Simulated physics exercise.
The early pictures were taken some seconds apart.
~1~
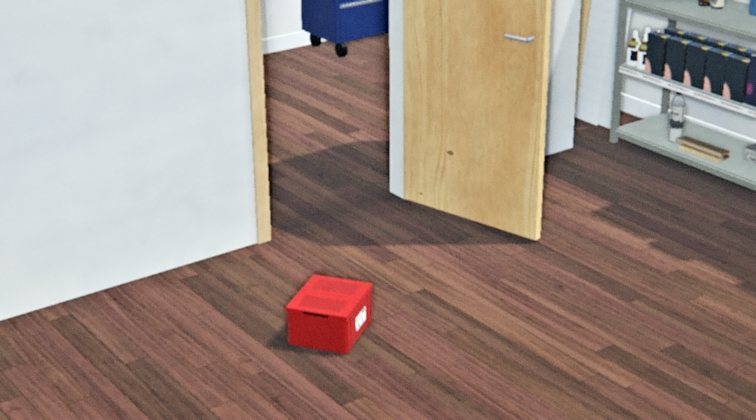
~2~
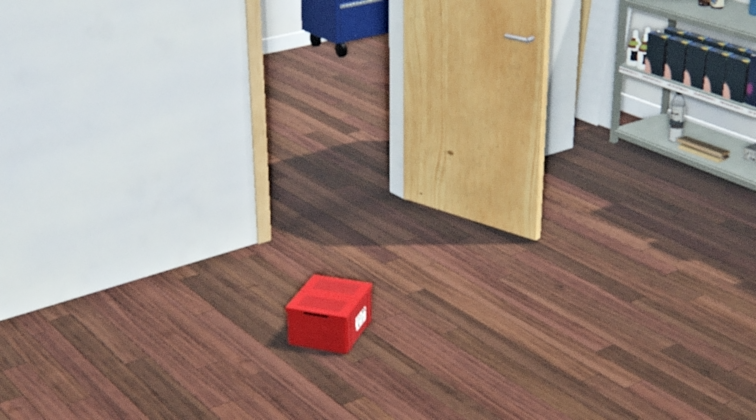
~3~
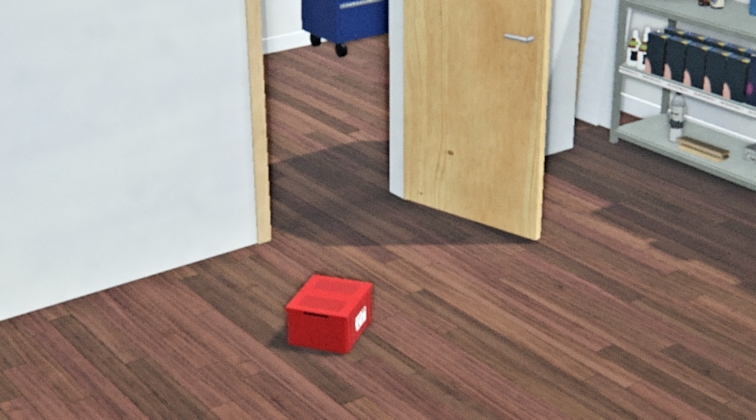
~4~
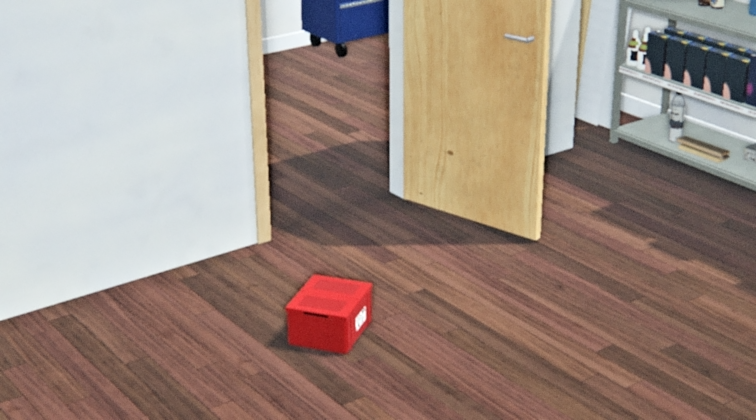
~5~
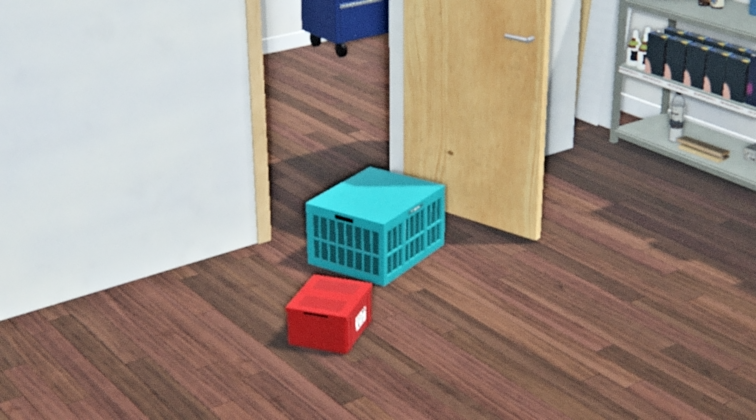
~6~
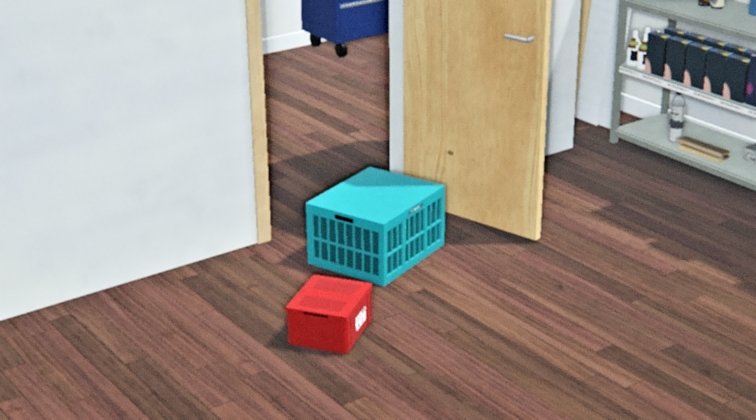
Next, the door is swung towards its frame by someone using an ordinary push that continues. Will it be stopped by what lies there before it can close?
Yep, watching it, the door gets hung up on the way.
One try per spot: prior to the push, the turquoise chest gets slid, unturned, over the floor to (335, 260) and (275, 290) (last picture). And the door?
Door, in order of tries: Obstructed, fully closed.
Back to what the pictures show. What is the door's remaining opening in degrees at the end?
Close to 70 degrees, I'd say.
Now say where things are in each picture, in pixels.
In the first picture, door wide open and still; red tote (330, 315).
In the second picture, door wide open and still; red tote (330, 315).
In the third picture, door wide open and still; red tote (330, 315).
In the fourth picture, door wide open and still; red tote (330, 315).
In the fifth picture, door wide open and still; red tote (330, 315).
In the sixth picture, door wide open and still; turquoise chest (377, 224); red tote (330, 315).
Then, 0.60 s past the last view, open by 91°.
Then, 0.90 s past the last view, open by 79°.
Finally, open by 72°; both still in place. Final places as the last picture's camera would see them, turquoise chest near (374, 225).
